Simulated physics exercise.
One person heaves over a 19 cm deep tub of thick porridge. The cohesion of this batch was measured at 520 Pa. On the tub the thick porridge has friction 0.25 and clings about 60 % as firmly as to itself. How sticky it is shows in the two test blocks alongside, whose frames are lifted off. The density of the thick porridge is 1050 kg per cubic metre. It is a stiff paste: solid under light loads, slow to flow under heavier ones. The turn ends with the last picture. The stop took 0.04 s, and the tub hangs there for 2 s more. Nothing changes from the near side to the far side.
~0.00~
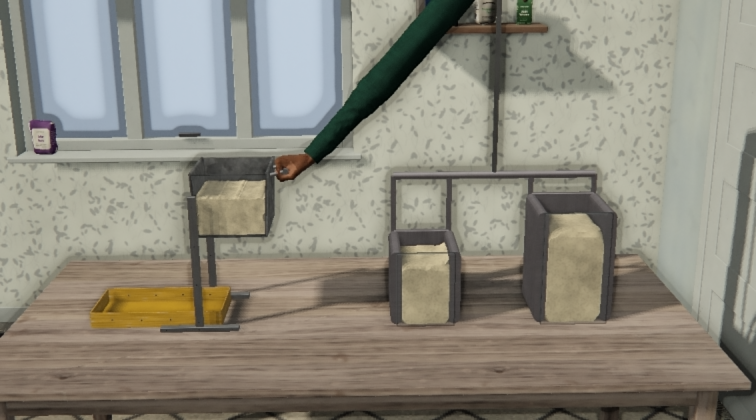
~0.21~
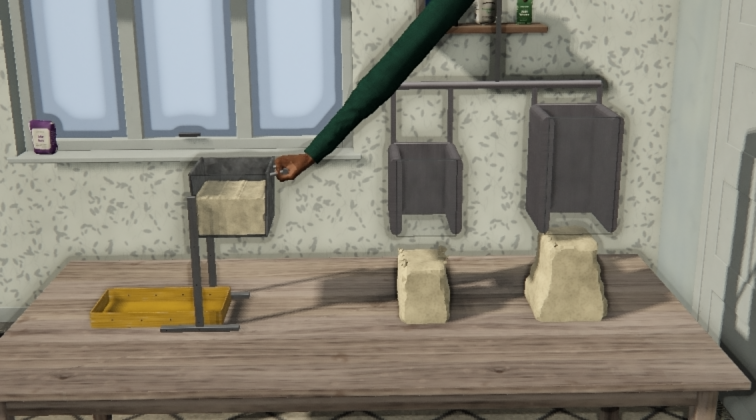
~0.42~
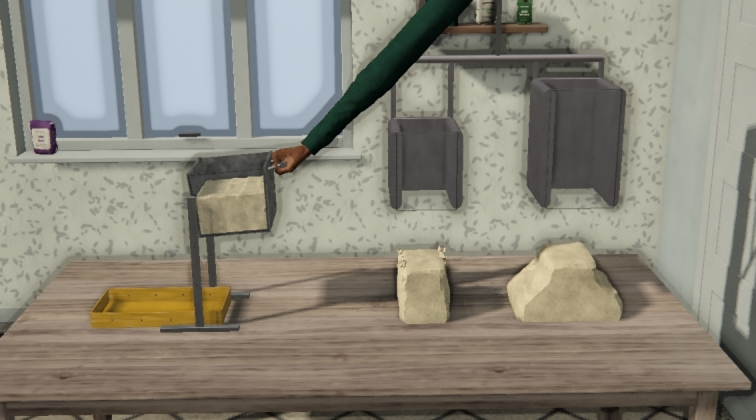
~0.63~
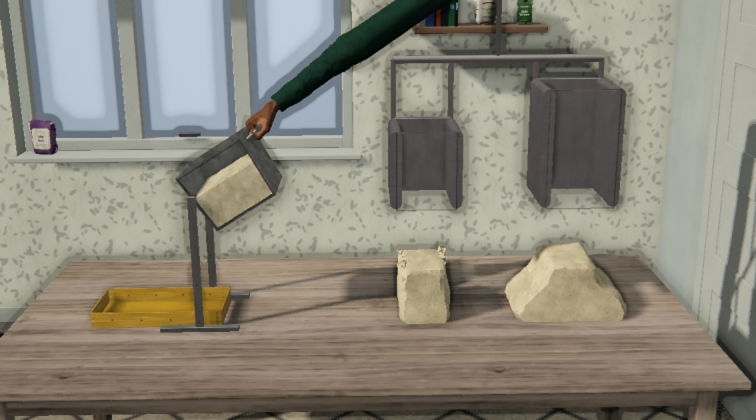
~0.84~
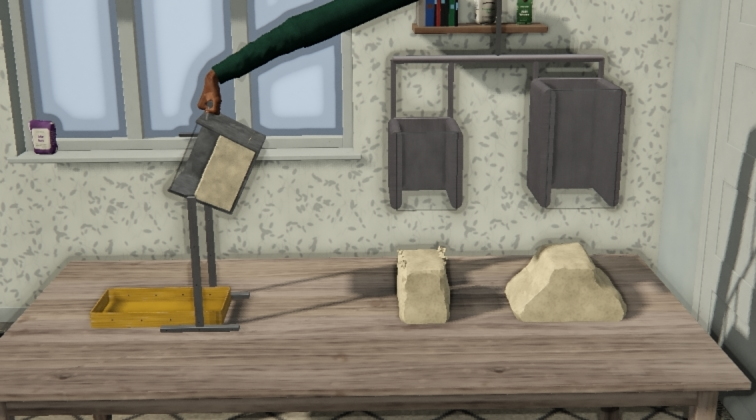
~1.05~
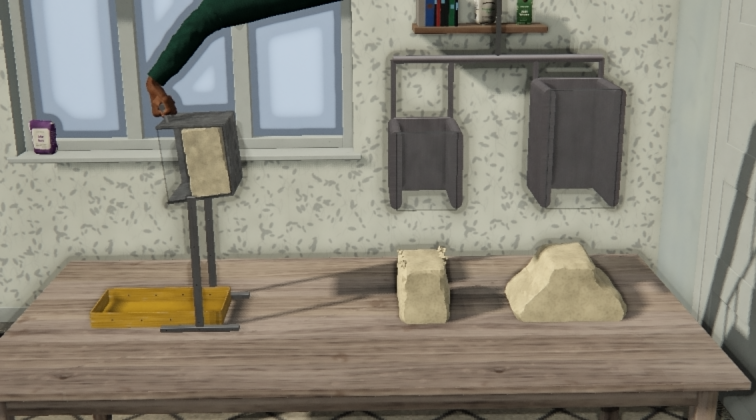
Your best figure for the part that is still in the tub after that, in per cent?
Expect roughly 64 %.
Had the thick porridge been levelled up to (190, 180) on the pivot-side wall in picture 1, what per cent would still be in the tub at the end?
Then about 40 %.
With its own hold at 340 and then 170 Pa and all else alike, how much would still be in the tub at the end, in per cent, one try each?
In turn about 50 %, 40 %.
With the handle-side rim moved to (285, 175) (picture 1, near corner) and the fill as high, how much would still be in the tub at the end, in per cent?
Then about 45 %.
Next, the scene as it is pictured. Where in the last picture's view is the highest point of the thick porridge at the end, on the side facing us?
Around (205, 167).
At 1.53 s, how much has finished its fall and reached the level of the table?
Some 0 per cent.
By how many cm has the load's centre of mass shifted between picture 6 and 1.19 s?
About 4 cm.
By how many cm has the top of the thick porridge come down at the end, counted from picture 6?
About 12 cm.
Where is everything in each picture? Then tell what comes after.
Handle-side rim at (265, 174), tilt 0 degrees; top of the thick porridge at (259, 198); blocks stand 19 cm, 30 cm (left to right), in the first frame.
Handle-side rim at (265, 174), tilt 0 degrees; top of the thick porridge at (259, 198); blocks stand 19 cm, 26 cm (left to right), in the second frame.
Handle-side rim at (263, 168), tilt 5 degrees; top of the thick porridge at (260, 193); blocks stand 18 cm, 20 cm (left to right), in the third frame.
Handle-side rim at (239, 140), tilt 32 degrees; top of the thick porridge at (249, 163); blocks stand 18 cm, 19 cm (left to right), in the fourth frame.
Handle-side rim at (196, 123), tilt 65 degrees; top of the thick porridge at (219, 137); blocks stand 18 cm, 19 cm (left to right), in the fifth frame.
Handle-side rim at (157, 130), tilt 94 degrees; top of the thick porridge at (215, 128); blocks stand 18 cm, 19 cm (left to right), in the sixth frame.
After 1.19 s, the tub is at 94 degrees and holds 100 %.
After 1.36 s, the tub is at 94 degrees and holds 89 %.
After 1.53 s, the tub is at 94 degrees and holds 74 %.
After 1.70 s, the tub is at 94 degrees and holds 65 %.
After 3.05 s, at the end, the tub is at 94 degrees and holds 64 %.
